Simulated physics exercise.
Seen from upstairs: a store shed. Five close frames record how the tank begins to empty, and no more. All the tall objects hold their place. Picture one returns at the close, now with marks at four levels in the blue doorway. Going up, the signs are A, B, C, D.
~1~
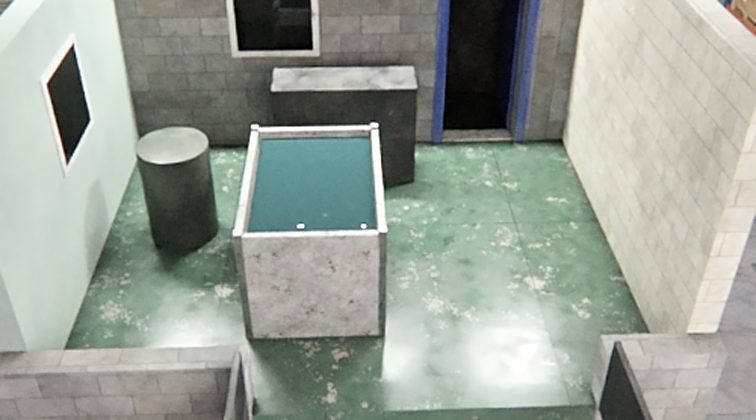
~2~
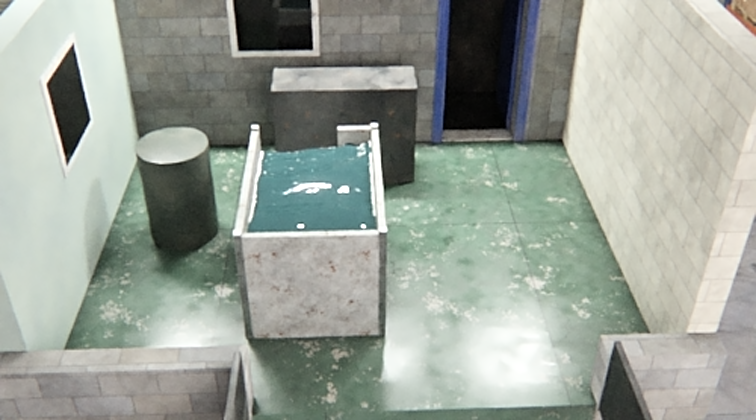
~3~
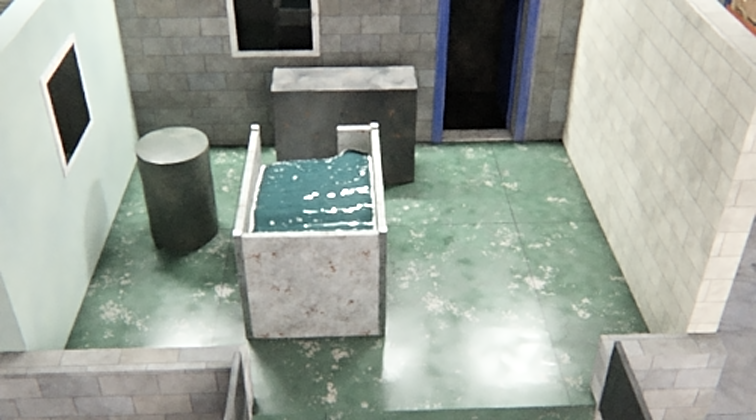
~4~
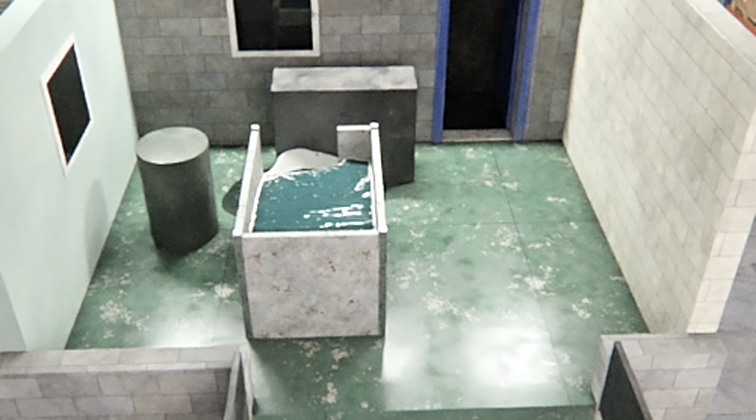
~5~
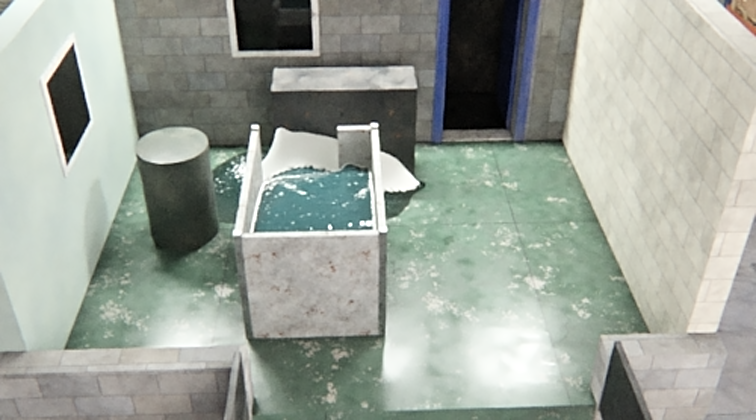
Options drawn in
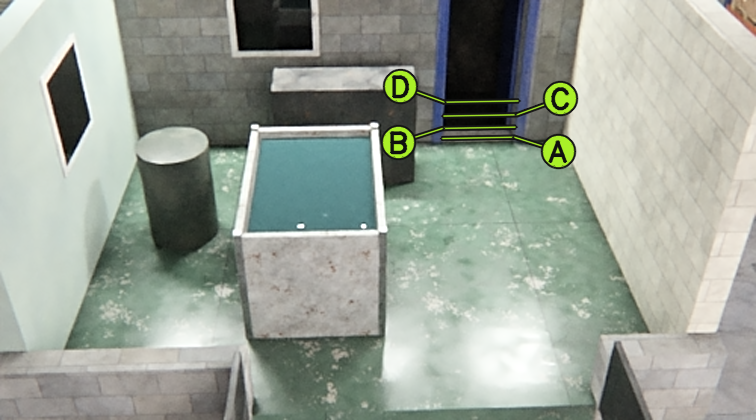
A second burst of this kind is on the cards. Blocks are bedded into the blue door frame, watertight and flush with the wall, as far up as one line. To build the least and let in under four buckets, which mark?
B is the one.
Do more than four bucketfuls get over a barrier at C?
No.
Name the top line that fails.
A it is.
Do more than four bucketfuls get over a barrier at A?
Yes.
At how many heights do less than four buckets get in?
Three.
In lime, A at (478, 137); B at (479, 127); C at (480, 115); D at (481, 101); from the bottom up A, B, C, D.
If A is chosen, about 10 bucketfuls get in.
If B is chosen, nothing gets over.
If C is chosen, nothing gets over.
If D is chosen, nothing gets over.
